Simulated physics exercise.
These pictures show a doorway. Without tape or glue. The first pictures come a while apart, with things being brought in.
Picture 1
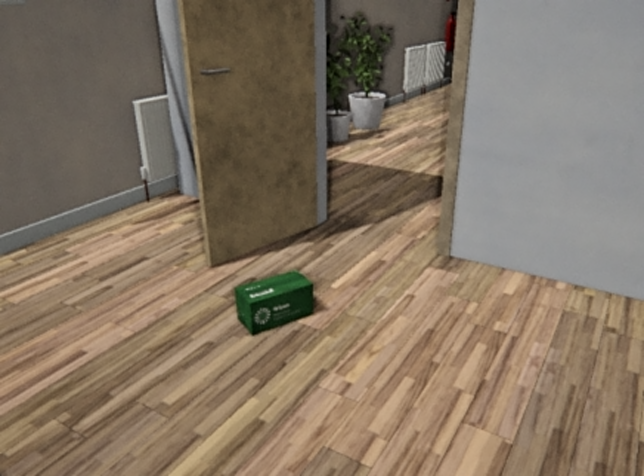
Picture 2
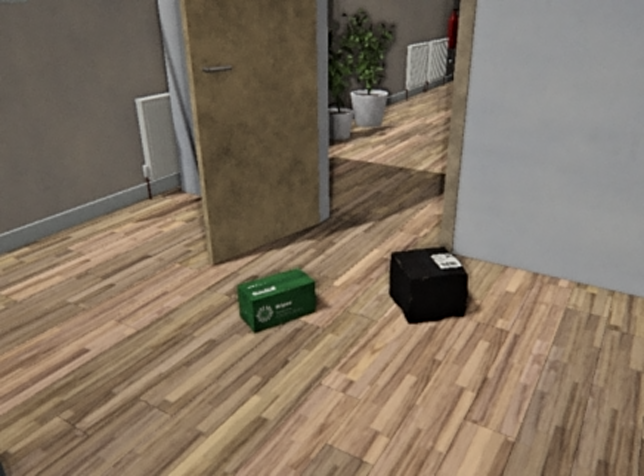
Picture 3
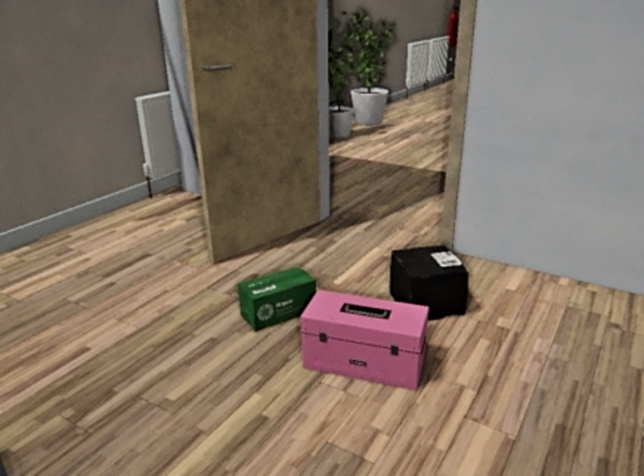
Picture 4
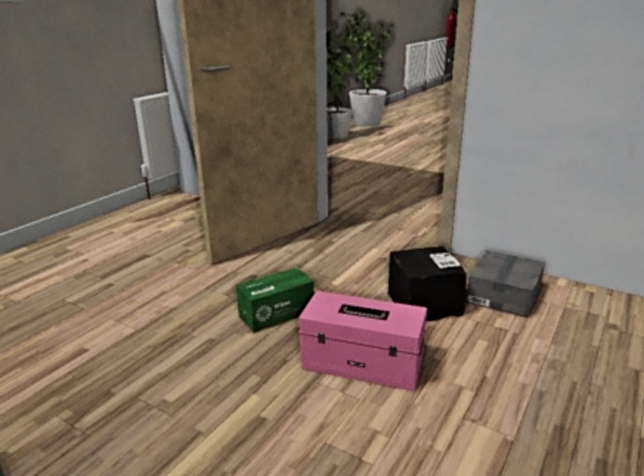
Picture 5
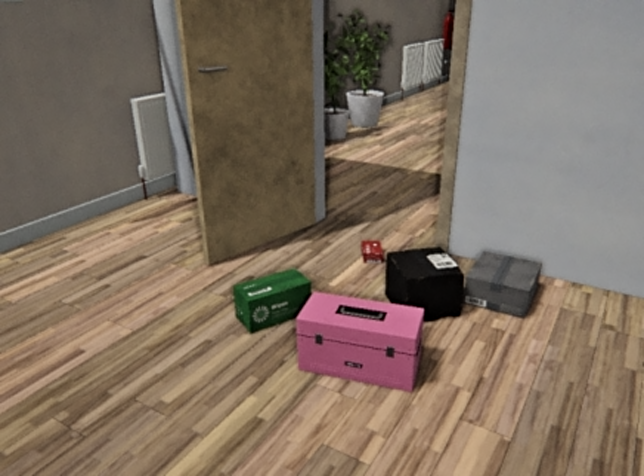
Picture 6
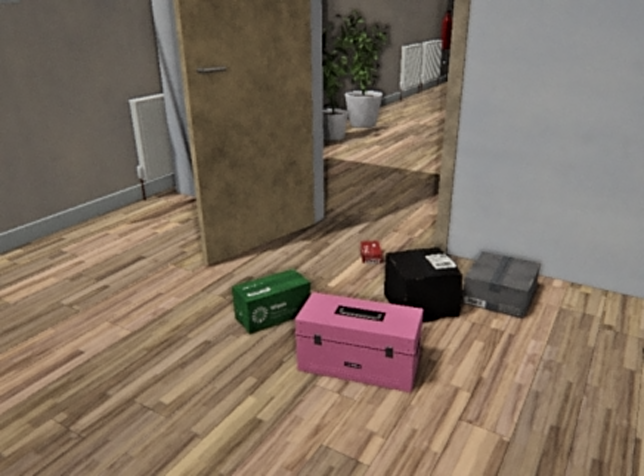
In this clip, a green parcel sits near a wide-open, still door, then a black parcel, a pink toolbox, a grey box and a small red item appear in turn on the wooden floor around it.
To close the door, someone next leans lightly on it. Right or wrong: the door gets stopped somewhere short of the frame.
Wrong, it closes properly.
Then, 0.80 s past the last view, door at 78°.
Then, 1.60 s past the last view, door at 36°.
Then, 1.90 s past the last view, door at 20°; red box displaced about its own width near (384, 247).
Then, 2.20 s past the last view, door at 4°; red box displaced about its own width near (399, 238).
Finally, door at 0°; moved from the start, red box; the other 4 still in place. Final places as the last picture's camera would see them, red box near (404, 233).
